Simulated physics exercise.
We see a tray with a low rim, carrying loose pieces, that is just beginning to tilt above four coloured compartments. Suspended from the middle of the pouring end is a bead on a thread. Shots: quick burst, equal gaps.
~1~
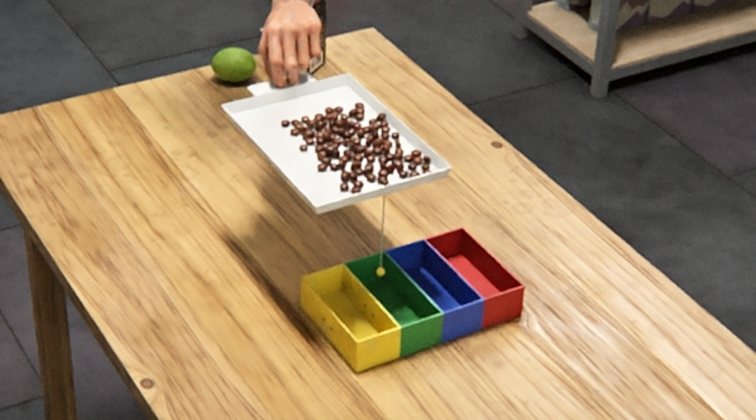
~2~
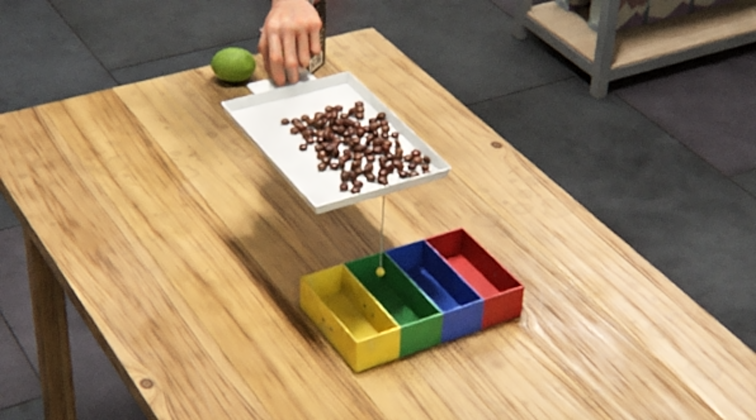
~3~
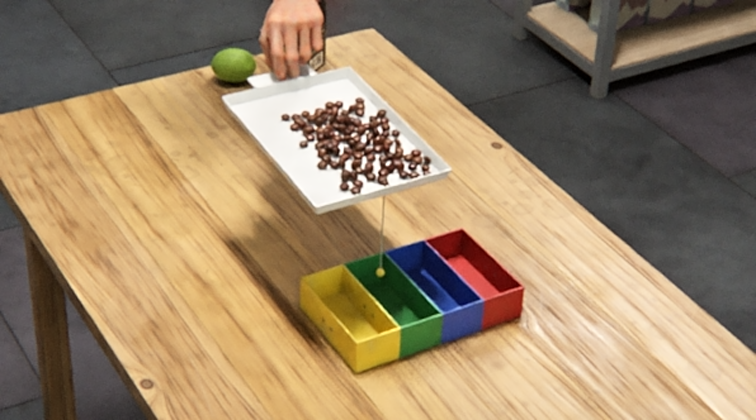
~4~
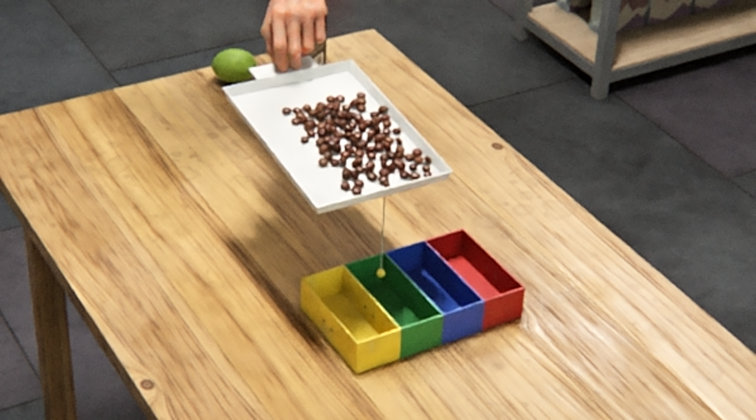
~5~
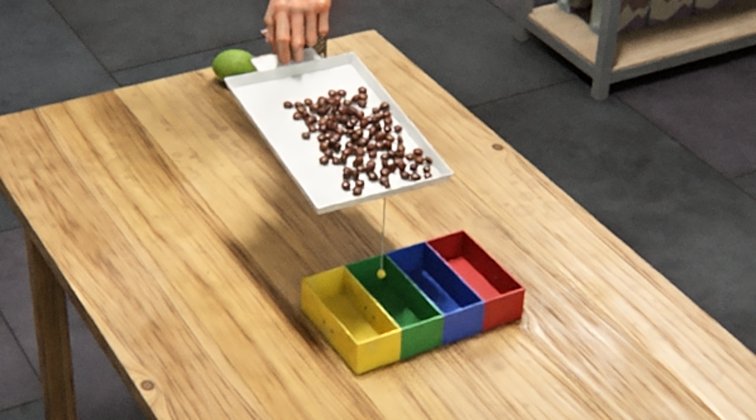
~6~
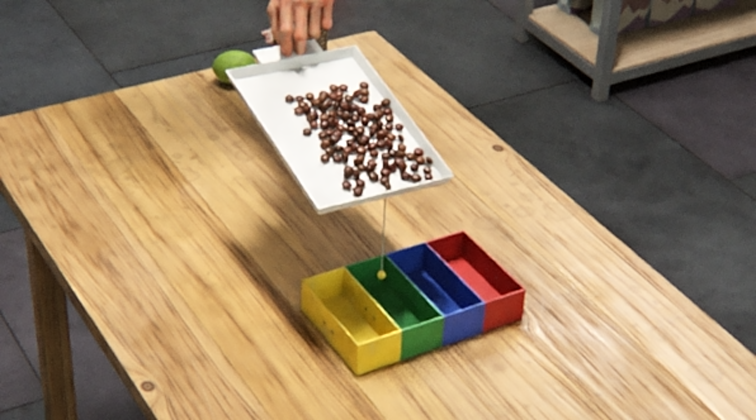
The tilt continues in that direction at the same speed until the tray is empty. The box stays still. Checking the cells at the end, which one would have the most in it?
The blue cell would have the most in it.
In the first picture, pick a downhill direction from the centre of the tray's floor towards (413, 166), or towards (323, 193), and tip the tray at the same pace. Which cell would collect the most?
First: The cell in blue, second: The cell in yellow.
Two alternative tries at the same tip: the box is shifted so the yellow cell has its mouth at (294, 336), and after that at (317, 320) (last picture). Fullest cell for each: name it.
Try one goes to that red cell; try two goes to red.
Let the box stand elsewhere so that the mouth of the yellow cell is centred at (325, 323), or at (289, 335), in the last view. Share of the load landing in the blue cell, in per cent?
Around 30 and around 10 per cent, in that order.
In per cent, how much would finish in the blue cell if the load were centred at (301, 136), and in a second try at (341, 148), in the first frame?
Near 40 and 50 percent respectively.
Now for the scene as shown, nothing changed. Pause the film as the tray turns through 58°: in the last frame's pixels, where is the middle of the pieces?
Centre estimate: (405, 168).
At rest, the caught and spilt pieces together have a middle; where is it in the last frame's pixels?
(435, 314).
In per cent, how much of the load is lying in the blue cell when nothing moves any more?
About 50 per cent.
Soon after the last picture, tray tipped steeply; nearly all on the tray; a stray few falling or outside the box.
A little later, tray tipped right over; a small part on the tray; about a third in the blue cell; about a quarter in the green cell; a small part in the red cell; a stray few in the yellow cell; a small part falling or outside the box.
Later still, tray tipped past a quarter turn; about half in the blue cell; about a third in the green cell; a small part in the red cell; a small part in the yellow cell; a stray few falling or outside the box.
At rest, tray tipped past a quarter turn; about half in the blue cell; about a third in the green cell; a small part in the red cell; a small part in the yellow cell; a stray few outside the box.
